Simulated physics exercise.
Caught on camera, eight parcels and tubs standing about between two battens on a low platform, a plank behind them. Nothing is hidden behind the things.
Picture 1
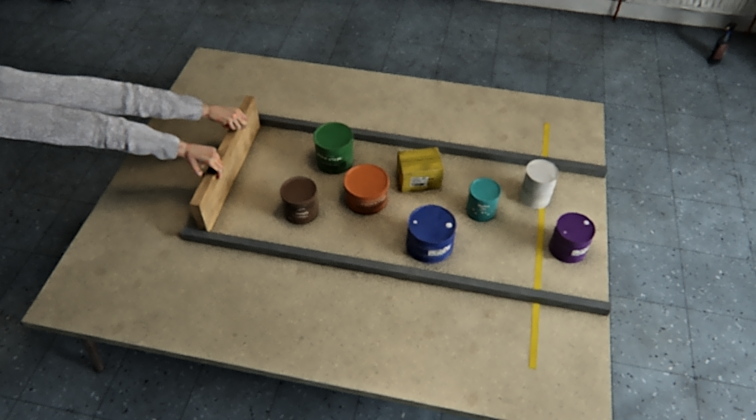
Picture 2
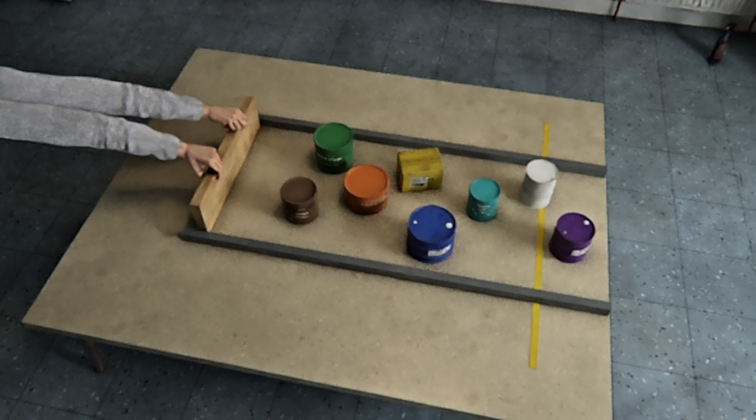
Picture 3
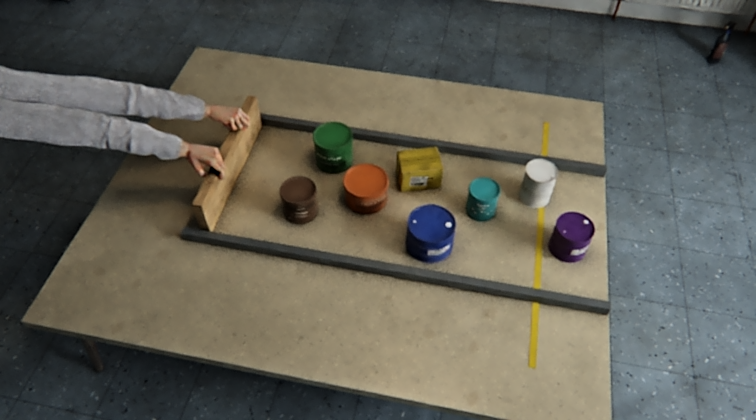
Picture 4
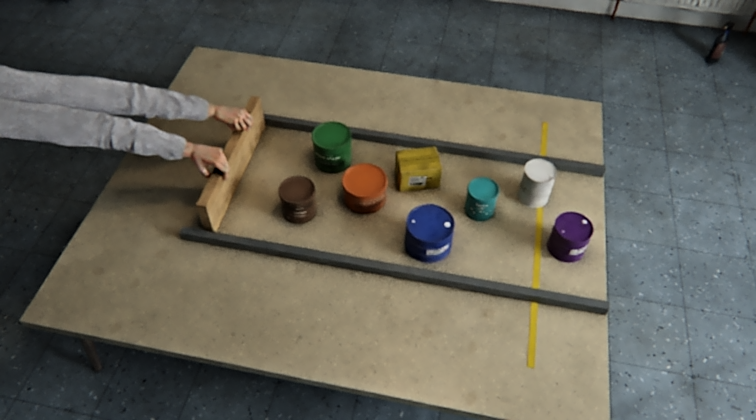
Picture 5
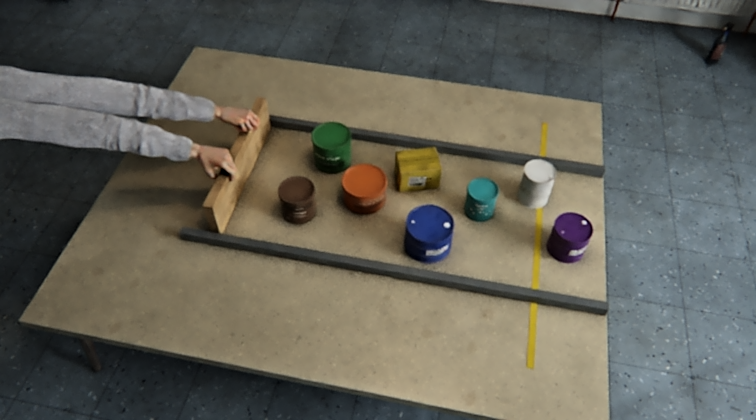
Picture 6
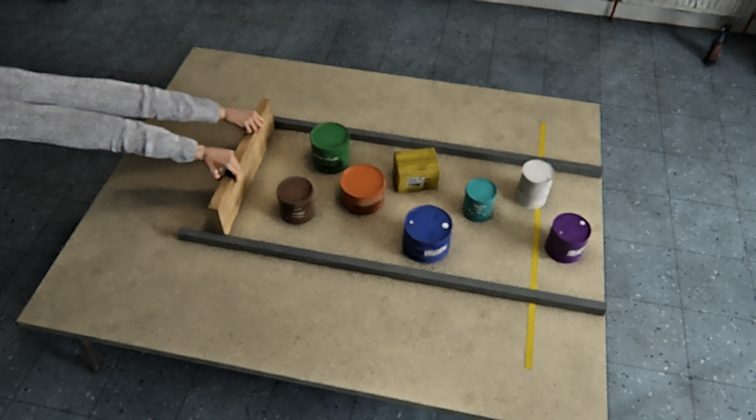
On a low tan platform over a blue-grey tiled floor, seen from above at an angle, two dark battens run left to right. Between them stand brown, green, orange, blue, turquoise, white and purple tubs and a yellow parcel, with yellow tape crossing near the right. Two grey-sleeved arms slide a wooden plank slightly rightward at left, while the tubs stay put and the view barely shifts.
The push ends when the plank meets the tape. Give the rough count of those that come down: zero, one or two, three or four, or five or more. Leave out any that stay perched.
As it turns out, the number that fall off is one or two.
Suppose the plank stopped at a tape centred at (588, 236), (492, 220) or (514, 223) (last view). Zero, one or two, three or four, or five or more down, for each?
The falls would be five or more; none; none at all.
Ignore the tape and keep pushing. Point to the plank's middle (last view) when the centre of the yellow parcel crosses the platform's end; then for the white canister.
For the yellow parcel at (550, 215), for the white canister at (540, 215).
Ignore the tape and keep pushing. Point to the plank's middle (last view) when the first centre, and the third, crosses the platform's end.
First at (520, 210), next at (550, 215).
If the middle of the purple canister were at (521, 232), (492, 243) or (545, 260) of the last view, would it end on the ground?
Place by place, it is lost; comes down; drops off.
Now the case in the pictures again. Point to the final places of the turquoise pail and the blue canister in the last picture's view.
The turquoise pail at (591, 242), the blue canister at (592, 274).
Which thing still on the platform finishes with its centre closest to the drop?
That is the white canister.
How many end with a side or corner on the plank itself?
It touches 3.
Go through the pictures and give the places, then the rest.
In the first picture, purple canister (572, 238); white canister (538, 185); turquoise pail (483, 200); plank (228, 161); tape (541, 227).
In the second picture, white canister (538, 185); orange pail (367, 190).
In the third picture, turquoise pail (483, 200); plank (230, 161).
In the fourth picture, purple canister (570, 237); yellow parcel (418, 169).
In the fifth picture, white canister (536, 184); blue canister (429, 234).
In the sixth picture, purple canister (568, 238); white canister (535, 185); turquoise pail (479, 201); plank (245, 164); tape (537, 227).
Soon after, none off yet; purple canister at rest near (568, 238); white canister at rest near (535, 185); turquoise pail at rest near (479, 201).
Then, none off yet; purple canister at rest near (568, 238); white canister at rest near (535, 185); turquoise pail moved about its own width near (504, 219).
By the end, the number that fall off is one or two; fallen, purple canister.
